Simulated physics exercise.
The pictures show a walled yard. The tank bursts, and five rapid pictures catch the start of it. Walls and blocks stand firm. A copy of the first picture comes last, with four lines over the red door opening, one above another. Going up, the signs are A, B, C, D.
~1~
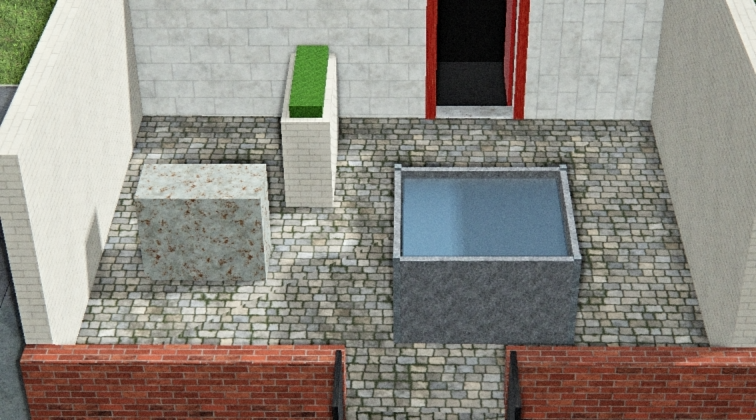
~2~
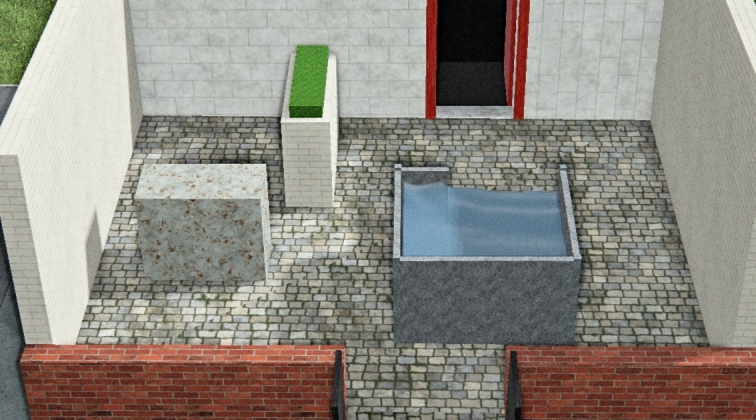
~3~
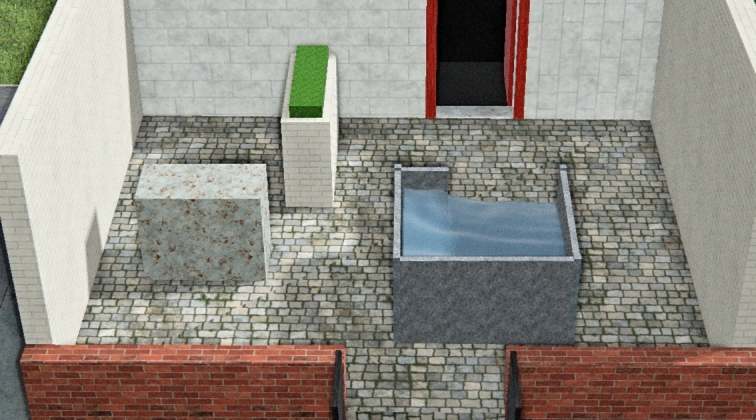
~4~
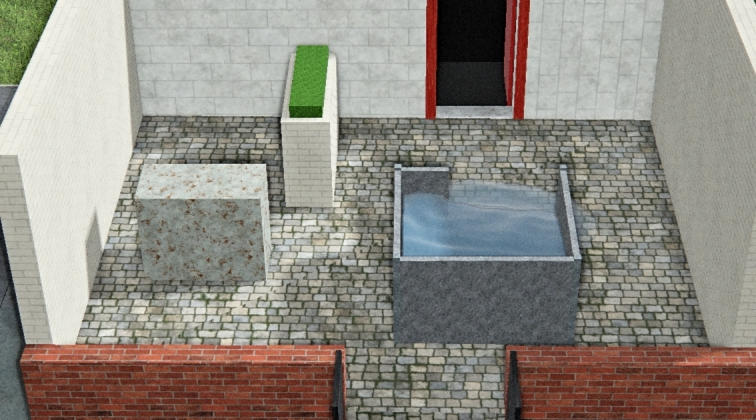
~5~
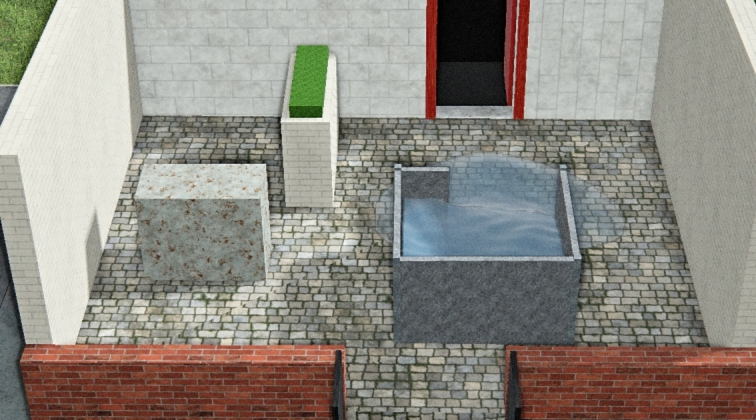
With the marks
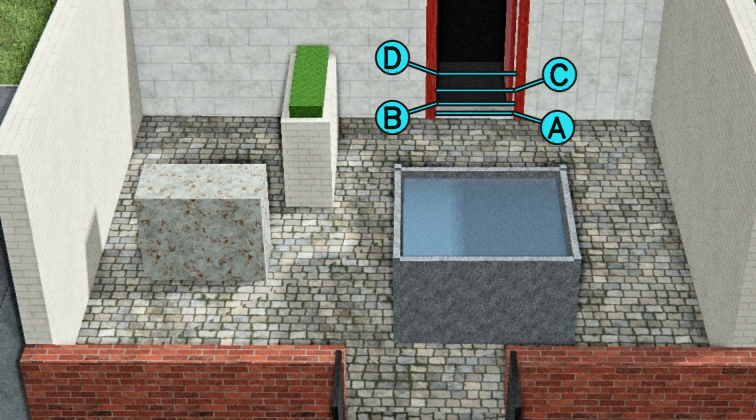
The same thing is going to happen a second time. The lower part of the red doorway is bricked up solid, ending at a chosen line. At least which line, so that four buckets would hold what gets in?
Go for C.
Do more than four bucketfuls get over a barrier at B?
Yes, it does.
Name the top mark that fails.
Here it is mark B.
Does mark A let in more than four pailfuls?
Yes, that goes wrong.
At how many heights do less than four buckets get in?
Two.
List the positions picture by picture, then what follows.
Water in the tank at rest, its middle at (483, 219); foot of the red doorway at (474, 118); open gate at (426, 341), in the first frame.
Water covers 1 % of the ground, its front hidden from here, in the second frame.
Water covers 4 % of the ground, its front hidden from here, in the third frame.
Water covers 7 % of the ground, its front hidden from here, in the fourth frame.
In the fifth frame, 14 % of the ground under water, visible out to (471, 156).
In cyan, A at (474, 113); B at (475, 103); C at (475, 90); D at (476, 73); from the bottom up A, B, C, D.
Choosing A, dozens of bucketfuls pour in.
Choosing B, some 15 bucketfuls get in.
Choosing C, a splash gets over, under a bucket.
Choosing D, nothing gets over.
